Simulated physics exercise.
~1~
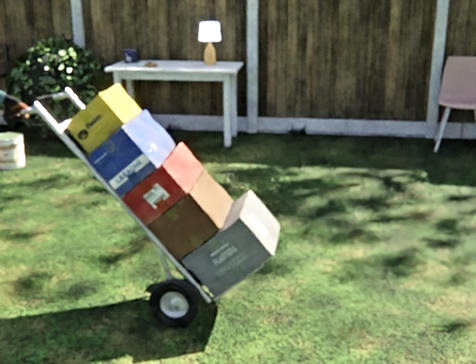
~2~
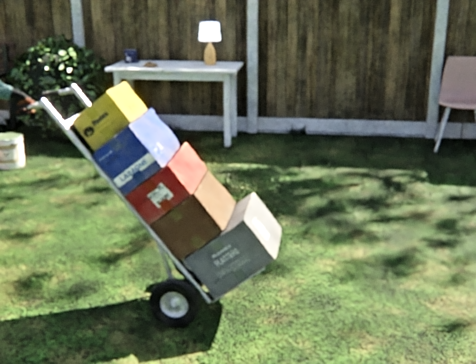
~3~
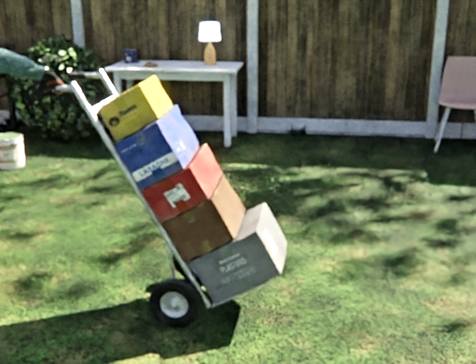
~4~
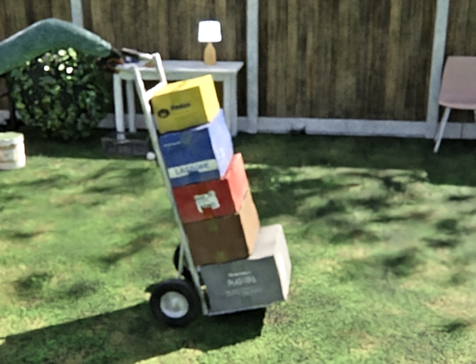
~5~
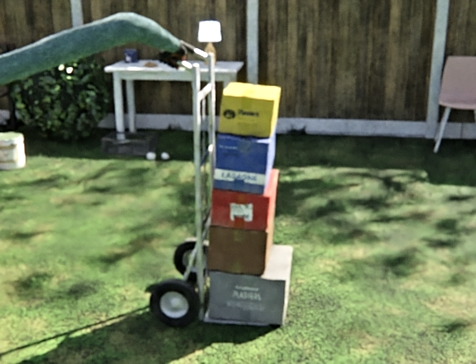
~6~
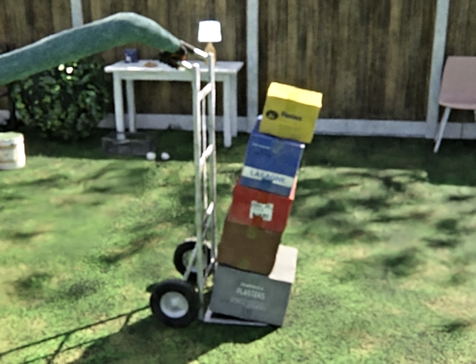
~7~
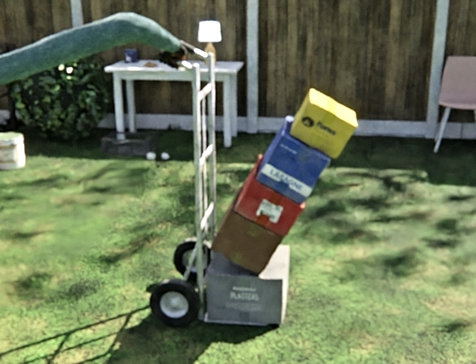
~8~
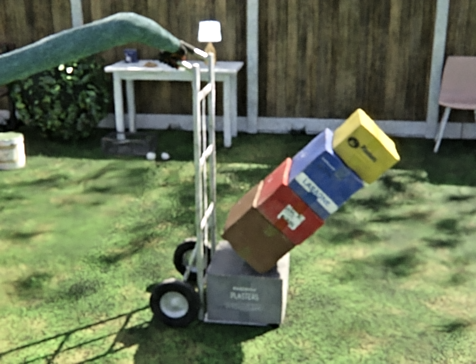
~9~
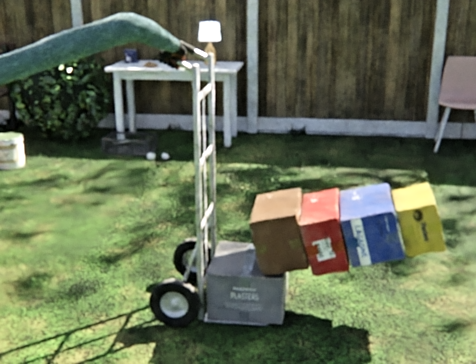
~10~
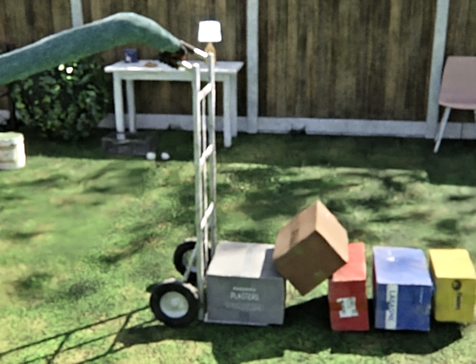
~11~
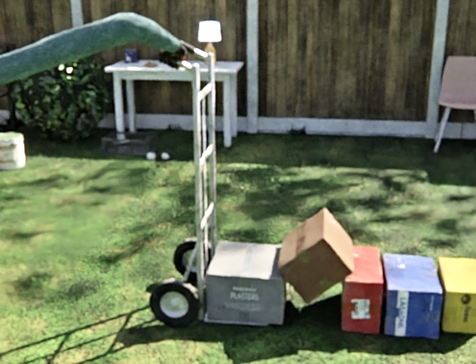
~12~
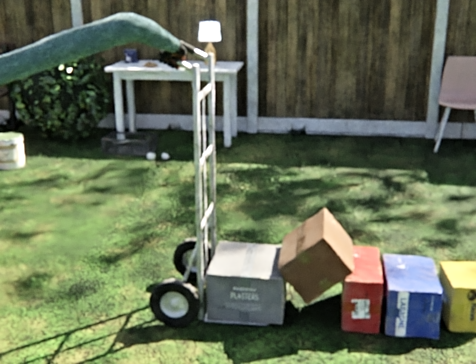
In a sunny garden seen from the side by a still camera, a sack truck leans back to the left on the grass, before a wooden fence, a white table with a lamp and a pink chair. It carries a grey parcel at the bottom, then brown, red, blue and yellow boxes. A green-sleeved arm swings the truck upright. The upper four boxes tip together to the right and topple over the grey parcel. The red, blue and yellow boxes land in a row on the grass, while the brown one rests tilted between the upright grey parcel and the red box.
